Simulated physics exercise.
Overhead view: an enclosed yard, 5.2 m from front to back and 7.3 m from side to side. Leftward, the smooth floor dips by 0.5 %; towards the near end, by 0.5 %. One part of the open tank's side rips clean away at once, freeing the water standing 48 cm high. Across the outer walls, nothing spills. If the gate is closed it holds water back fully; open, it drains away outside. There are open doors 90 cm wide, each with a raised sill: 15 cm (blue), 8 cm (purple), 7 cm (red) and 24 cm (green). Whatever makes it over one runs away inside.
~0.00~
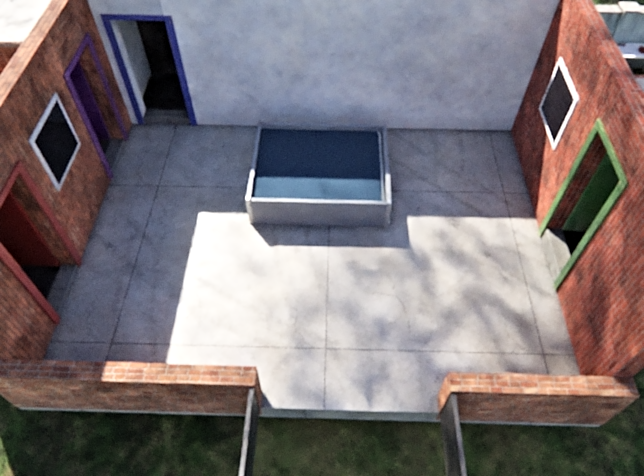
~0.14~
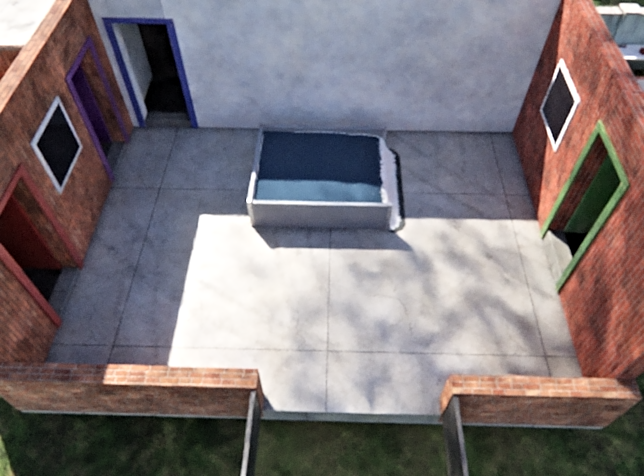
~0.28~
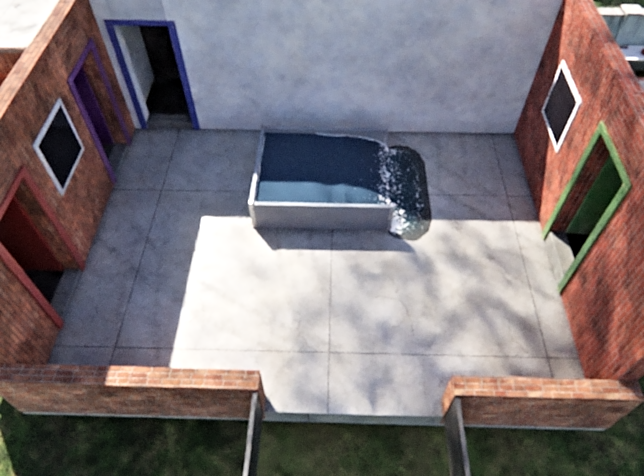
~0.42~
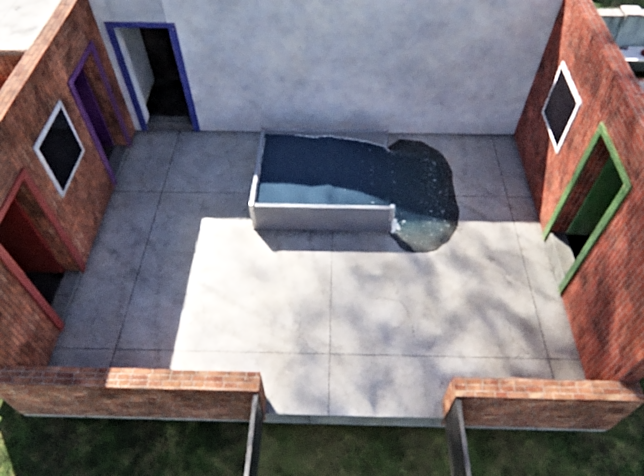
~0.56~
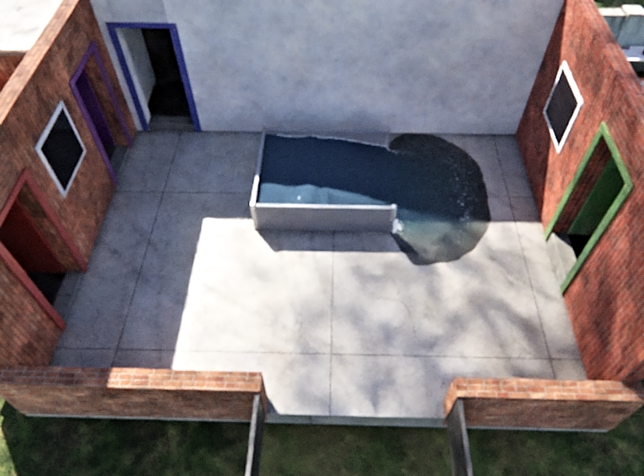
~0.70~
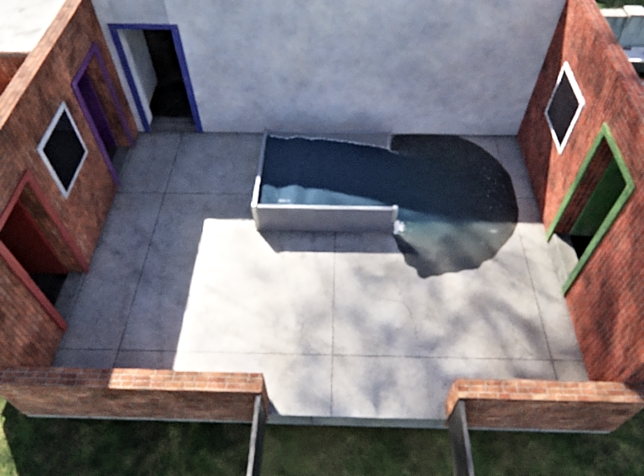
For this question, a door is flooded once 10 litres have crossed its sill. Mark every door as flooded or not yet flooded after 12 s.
After that time, blue door: Not yet flooded; purple door: Not yet flooded; red door: Not yet flooded; green door: Not yet flooded.
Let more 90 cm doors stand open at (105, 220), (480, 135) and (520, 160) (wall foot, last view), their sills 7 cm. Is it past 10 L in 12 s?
Less, more, more.
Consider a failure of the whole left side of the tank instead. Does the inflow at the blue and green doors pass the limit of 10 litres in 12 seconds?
Against that limit the blue door gives a greater amount and the green door gives a lower amount.
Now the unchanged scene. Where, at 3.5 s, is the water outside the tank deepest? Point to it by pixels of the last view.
About (590, 404).
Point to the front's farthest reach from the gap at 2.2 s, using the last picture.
That would be close to (582, 378).
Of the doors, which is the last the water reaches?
That would be the red door.
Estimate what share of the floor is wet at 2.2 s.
Roughly 25 % of the floor.
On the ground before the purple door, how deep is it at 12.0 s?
Roughly 3.0 centimetres.
After 1.4 s water covers 25 % of the floor and is deepest (27 cm) near (531, 198); blue door not reached, purple door not reached, red door not reached, green door 12 cm at the sill, 0 L in.
After 2.2 s water covers 25 % of the floor and is deepest (32 cm) near (505, 142); blue door not reached, purple door not reached, red door not reached, green door 19 cm at the sill, 0 L in.
After 3.5 s water covers 30 % of the floor and is deepest (24 cm) near (590, 404); blue door not reached, purple door not reached, red door not reached, green door 15 cm at the sill, 0 L in.
After 7.0 s water covers 75 % of the floor and is deepest (12 cm) near (478, 401); blue door 3 cm at the sill, 0 L in, purple door 8 cm at the sill, 0 L in, red door not reached, green door 5 cm at the sill, 0 L in.
After 12.0 s water covers 95 % of the floor and is deepest (8 cm) near (43, 390); blue door 2 cm at the sill, 0 L in, purple door 3 cm at the sill, 1 L in, red door 6 cm at the sill, 1 L in, green door 4 cm at the sill, 0 L in.
